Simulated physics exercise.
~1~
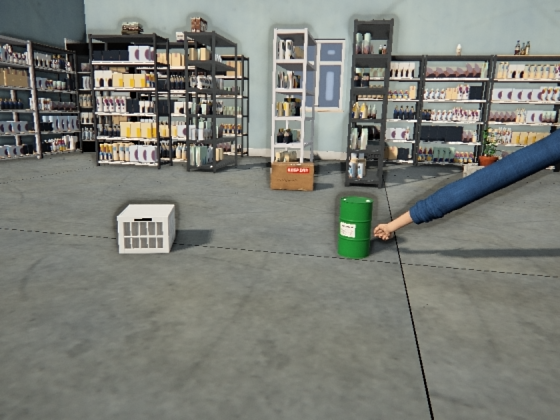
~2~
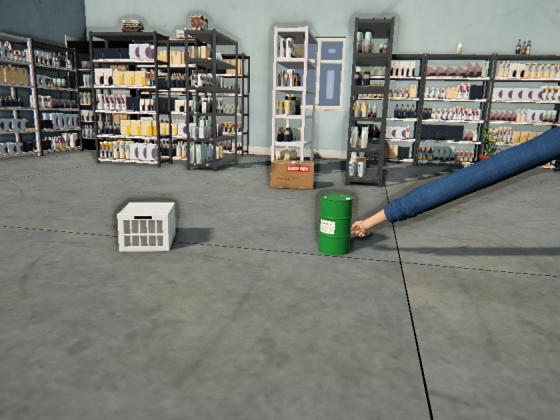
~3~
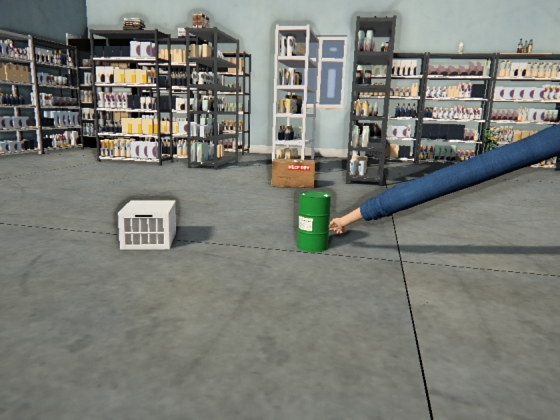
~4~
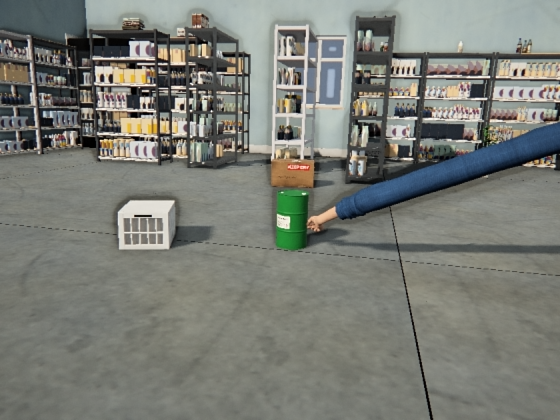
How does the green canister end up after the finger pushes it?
The green canister is still standing upright, a little to the left of where it began.
